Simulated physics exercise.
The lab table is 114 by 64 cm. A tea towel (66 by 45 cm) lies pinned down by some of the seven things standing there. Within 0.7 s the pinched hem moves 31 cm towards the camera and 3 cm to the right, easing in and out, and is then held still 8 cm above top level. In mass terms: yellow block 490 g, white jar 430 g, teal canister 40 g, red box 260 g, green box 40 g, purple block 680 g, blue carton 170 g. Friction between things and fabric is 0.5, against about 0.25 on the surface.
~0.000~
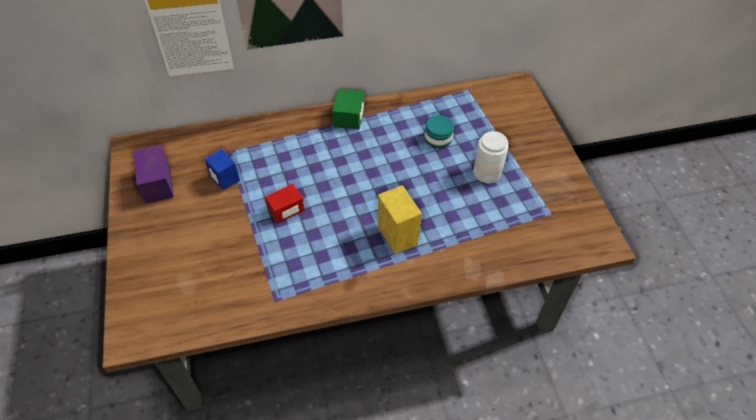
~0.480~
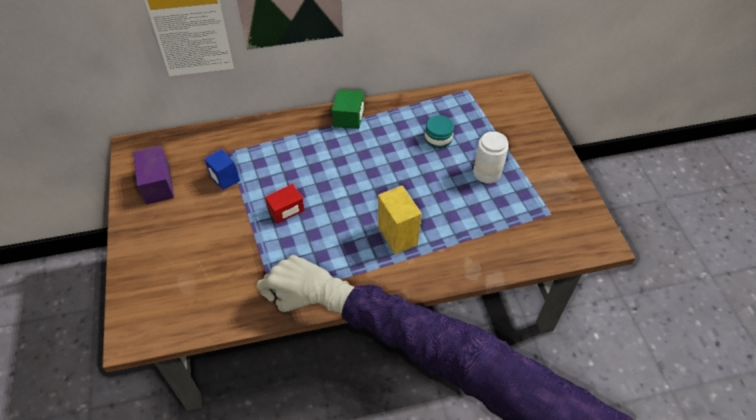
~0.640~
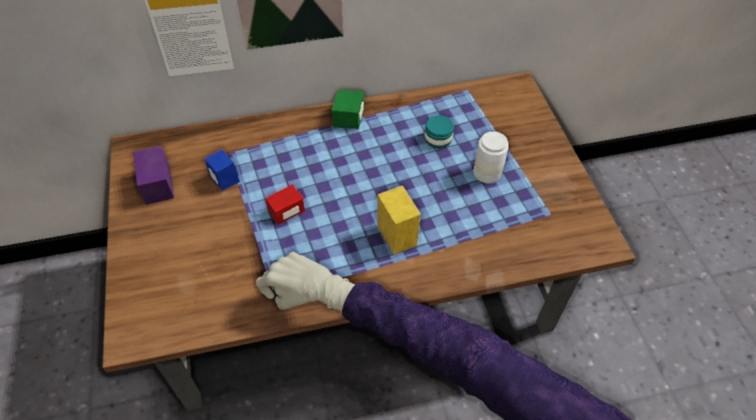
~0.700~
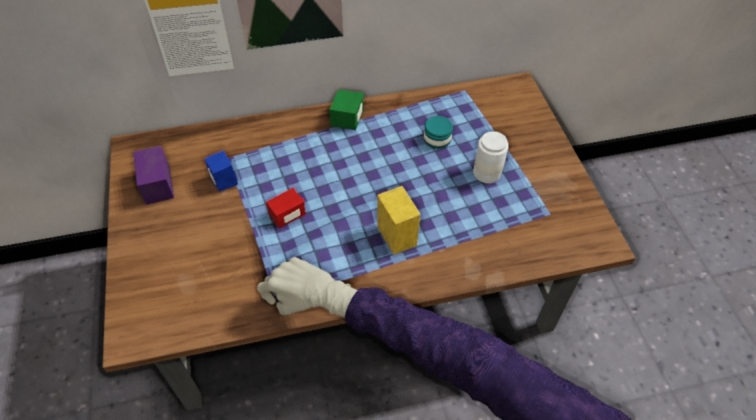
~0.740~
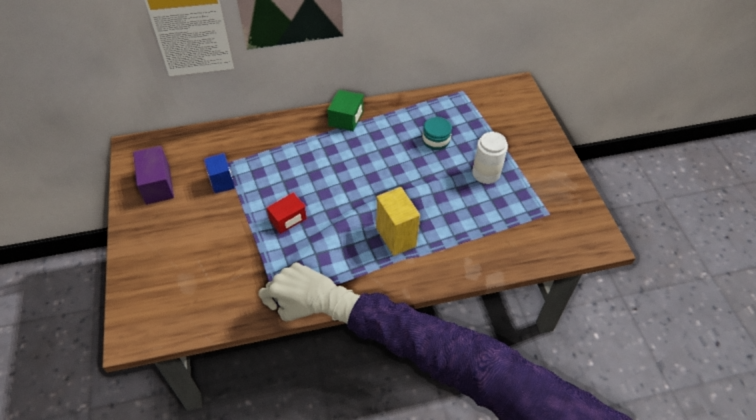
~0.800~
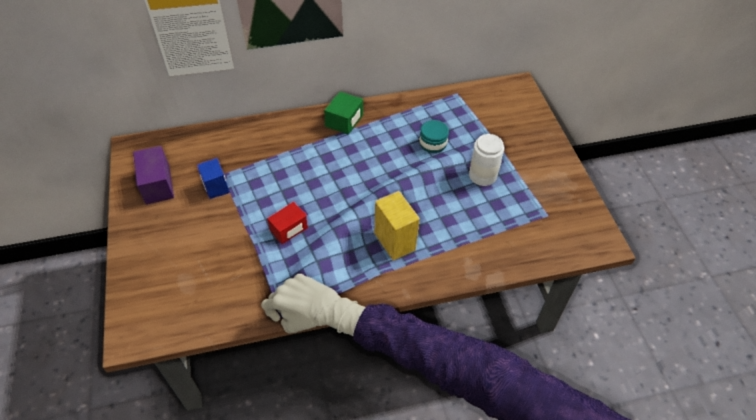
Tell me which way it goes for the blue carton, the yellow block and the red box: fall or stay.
Here it is: The blue carton will stay, the yellow block will fall, the red box will fall.
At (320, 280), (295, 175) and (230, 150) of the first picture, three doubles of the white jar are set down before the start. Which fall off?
First leaves the top, second leaves the top, third keeps its place.
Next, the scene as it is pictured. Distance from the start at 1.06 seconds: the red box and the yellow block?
About: Red box 25 cm, yellow block 15 cm.
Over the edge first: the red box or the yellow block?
Red.
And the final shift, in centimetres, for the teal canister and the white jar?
The teal canister shifts 40 cm and the white jar shifts 30 cm.
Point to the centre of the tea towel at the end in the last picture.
The middle ends up near pixel (343, 323).
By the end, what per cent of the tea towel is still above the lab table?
Around 45 percent.
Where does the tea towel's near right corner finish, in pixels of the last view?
Look around (495, 265) in the last picture - that's where it comes to rest.
By 0.9 s, 95 % of the tea towel is still over the top; red box 14 cm off its start, blue carton 8 cm off its start, yellow block 7 cm off its start.
By 1.1 s, 90 % of the tea towel is still over the top; red box 24 cm off its start, yellow block 15 cm off its start, blue carton 10 cm off its start.
By 1.2 s, 75 % of the tea towel is still over the top; red box 34 cm off its start at (268, 335), yellow block 22 cm off its start at (397, 295), blue carton 10 cm off its start at (187, 189).
By 1.3 s, 60 % of the tea towel is still over the top; red box over the edge, yellow block 28 cm off its start, blue carton 10 cm off its start.
By 2.9 s, 45 % of the tea towel is still over the top; red box over the edge, yellow block over the edge, blue carton 10 cm off its start at (187, 189), teal canister 42 cm off its start at (333, 235).
